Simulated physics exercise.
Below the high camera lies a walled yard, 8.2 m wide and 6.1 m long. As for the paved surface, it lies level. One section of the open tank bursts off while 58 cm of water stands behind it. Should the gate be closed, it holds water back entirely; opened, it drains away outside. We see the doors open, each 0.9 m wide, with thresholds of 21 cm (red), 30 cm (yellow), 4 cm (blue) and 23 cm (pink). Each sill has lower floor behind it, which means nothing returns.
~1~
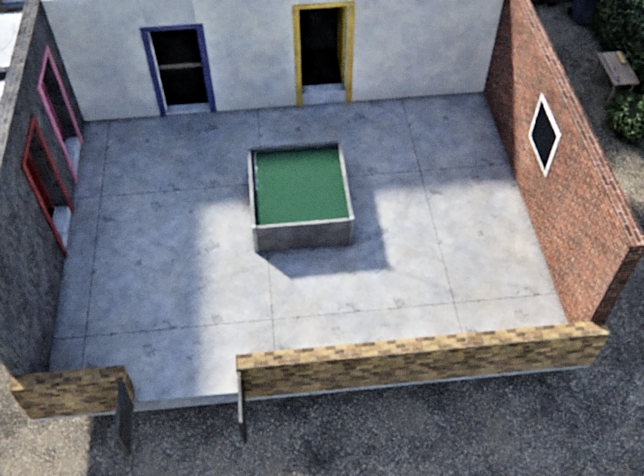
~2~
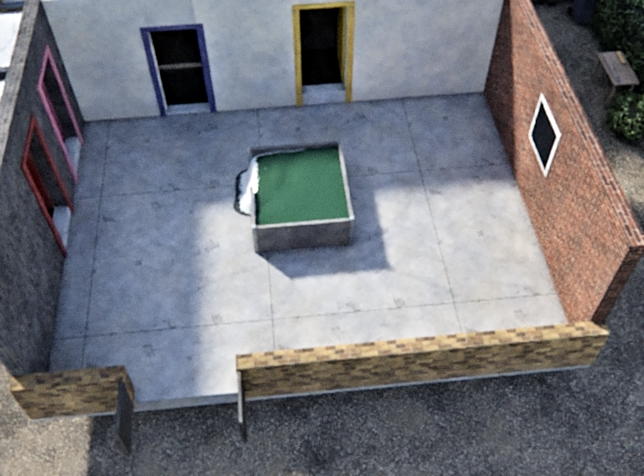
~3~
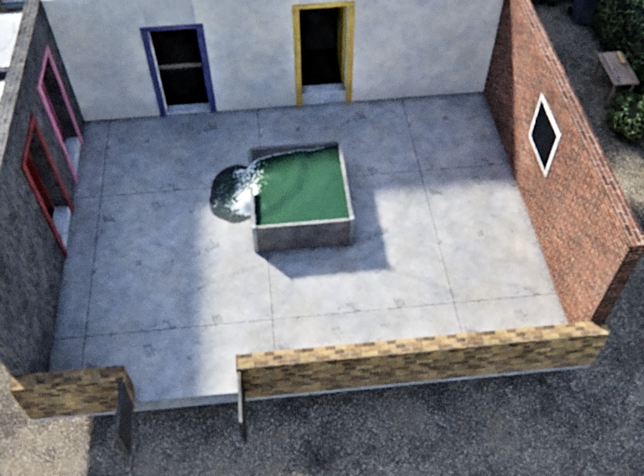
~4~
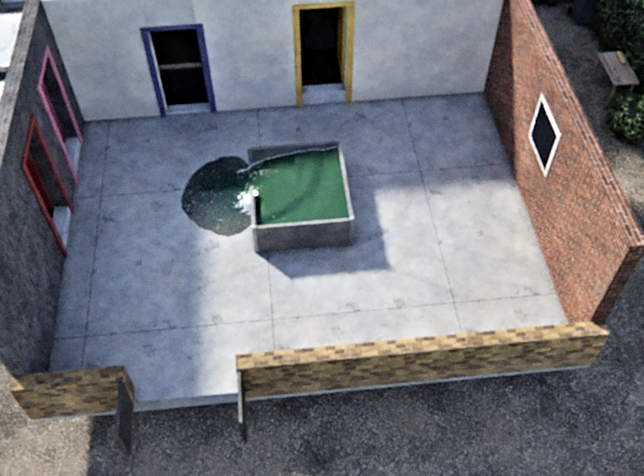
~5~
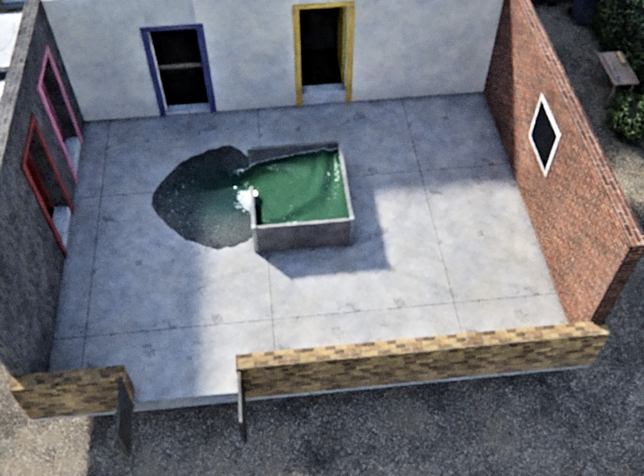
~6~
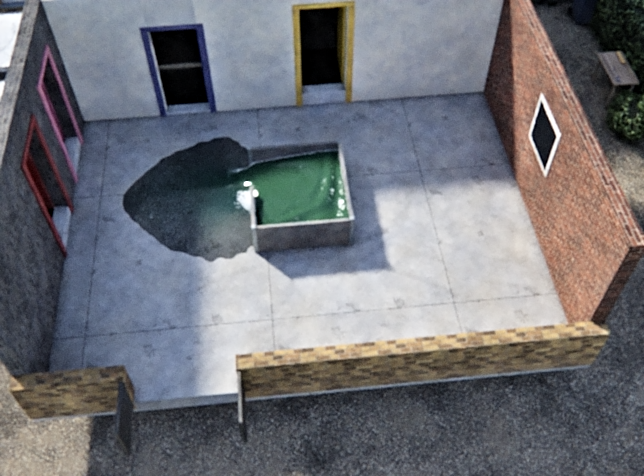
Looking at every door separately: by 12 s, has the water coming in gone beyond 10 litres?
Red door: Limit unbroken. Yellow door: Limit unbroken. Blue door: Limit broken. Pink door: Limit unbroken.
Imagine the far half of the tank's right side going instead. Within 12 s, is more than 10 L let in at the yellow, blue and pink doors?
Then yellow would come out on the low side, blue on the low side and pink on the low side.
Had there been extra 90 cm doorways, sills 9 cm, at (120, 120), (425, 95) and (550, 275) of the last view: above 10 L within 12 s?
Well, the first is on the high side, the second is on the low side, and the third is on the low side.
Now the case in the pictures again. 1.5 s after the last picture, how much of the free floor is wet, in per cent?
Some 25 per cent of the floor is wet.
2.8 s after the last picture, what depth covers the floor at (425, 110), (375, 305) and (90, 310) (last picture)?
Close to 0, 0 and 7 centimetres.
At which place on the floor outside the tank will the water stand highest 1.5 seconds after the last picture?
Around (84, 126).
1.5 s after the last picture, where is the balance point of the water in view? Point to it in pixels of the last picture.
The water's centre sits at about (221, 200).
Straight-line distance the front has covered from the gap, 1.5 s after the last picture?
4.2 m.
Then, 0.7 s after the last picture water covers 20 % of the floor and is deepest (32 cm) near (249, 185); red door 15 cm at the sill, 0 L in, yellow door not reached, blue door not reached, pink door 10 cm at the sill, 0 L in.
Then, 1.5 s after the last picture water covers 25 % of the floor and is deepest (36 cm) near (84, 126); red door 21 cm at the sill, 0 L in, yellow door not reached, blue door 6 cm at the sill, 7 L in, pink door 21 cm at the sill, 0 L in.
Then, 2.8 s after the last picture water covers 30 % of the floor and is deepest (19 cm) near (77, 178); red door 13 cm at the sill, 0 L in, yellow door not reached, blue door 7 cm at the sill, 17 L in, pink door 17 cm at the sill, 0 L in.
Then, 6.3 s after the last picture water covers 55 % of the floor and is deepest (12 cm) near (46, 396); red door 9 cm at the sill, 0 L in, yellow door 3 cm at the sill, 0 L in, blue door 7 cm at the sill, 59 L in, pink door 7 cm at the sill, 0 L in.
Then, 11.3 s after the last picture water covers 85 % of the floor and is deepest (6 cm) near (47, 385); red door 4 cm at the sill, 0 L in, yellow door 2 cm at the sill, 0 L in, blue door 4 cm at the sill, 73 L in, pink door 5 cm at the sill, 0 L in.
